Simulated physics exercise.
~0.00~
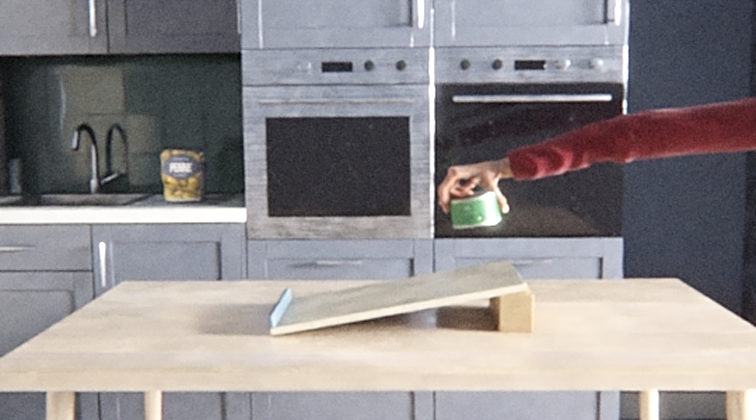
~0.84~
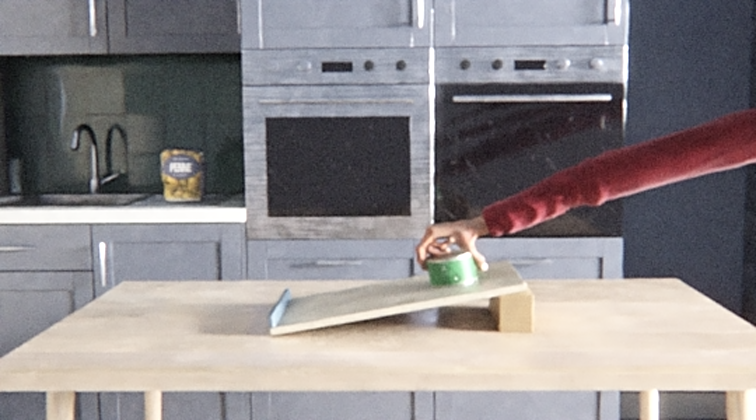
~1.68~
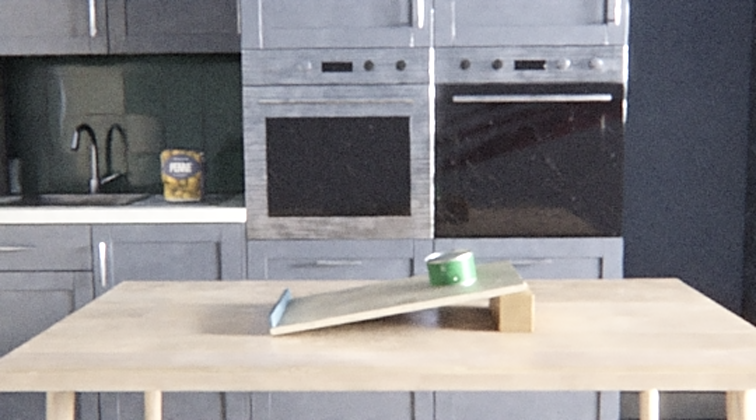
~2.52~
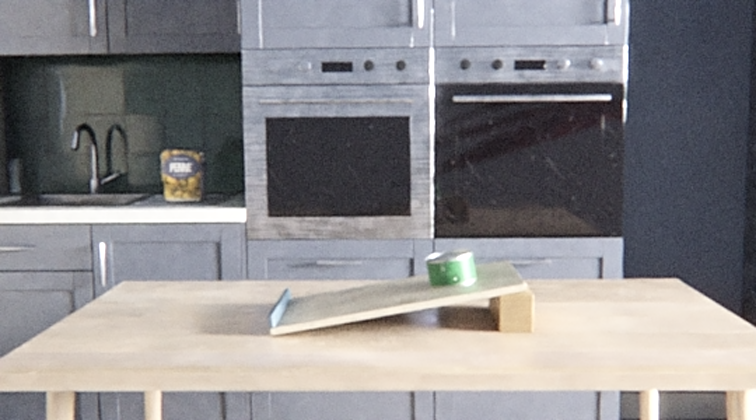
In a kitchen with grey cupboards, a hand in a red sleeve lowered a green tub onto the upper part of a propped-up board on a wooden table, then let go and withdrew, and the tub stayed still on the slope.
